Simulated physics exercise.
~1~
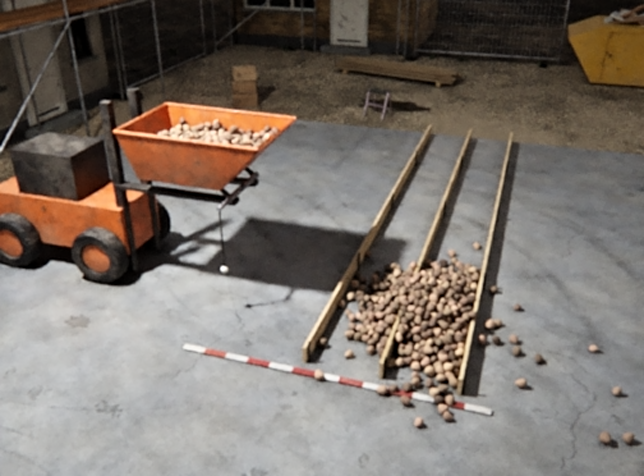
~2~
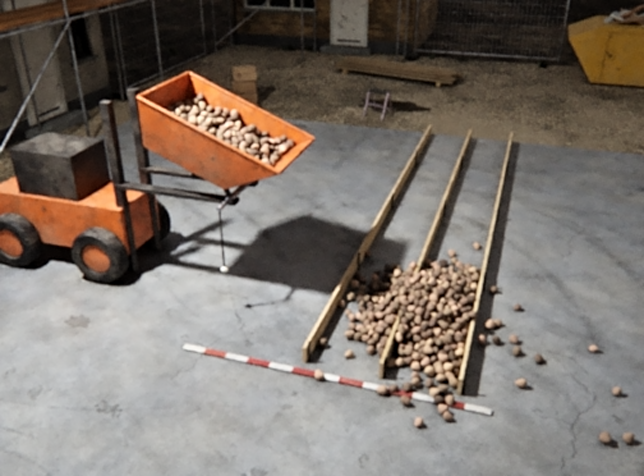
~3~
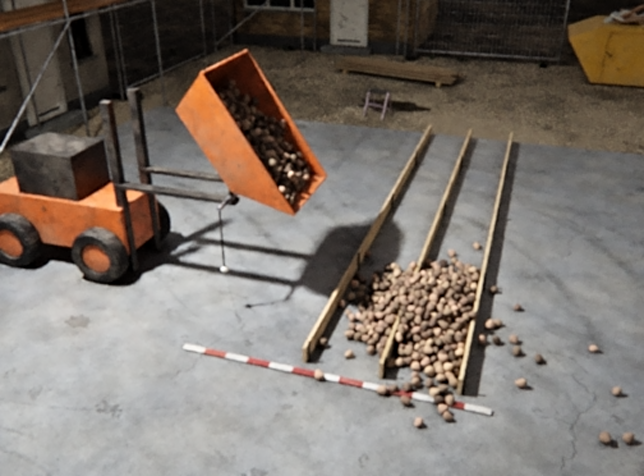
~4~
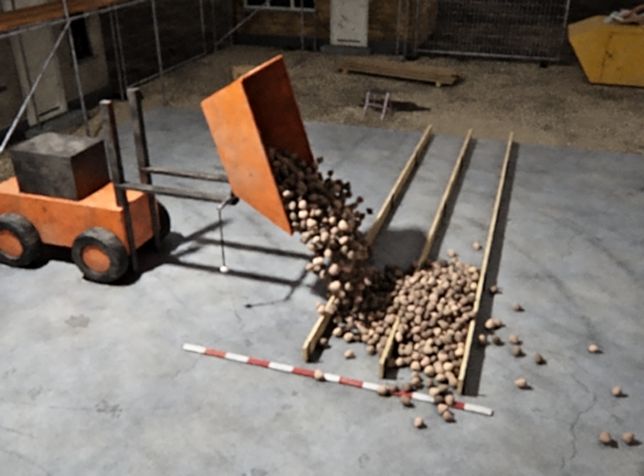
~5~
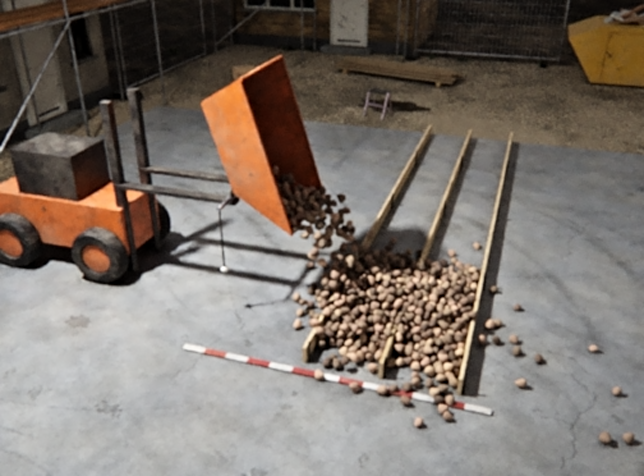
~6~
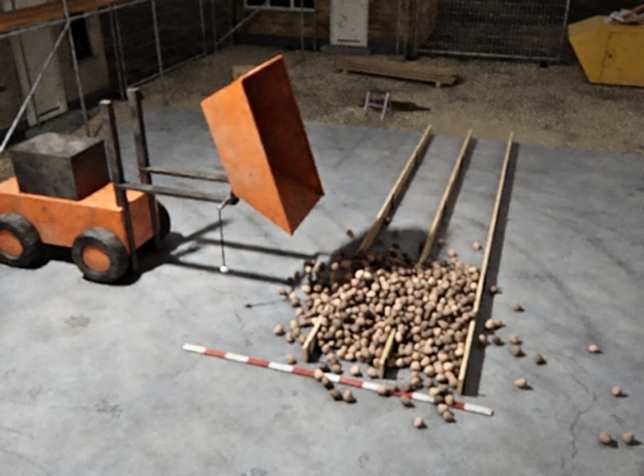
At the start, an orange forklift on the left holds a raised skip full of rounded cobbles, while an earlier heap lies loose among three long boards on the concrete floor. The skip tilts to the right, and its stones stay in as it leans. It tips more steeply, the stones bunching towards its lower edge. Then they pour out in a thick stream onto the near side of the heap, burying part of the nearest board. The flow thins while the skip holds still. Finally the skip hangs empty above a wider pile, with some stones spread near the red and white staff.
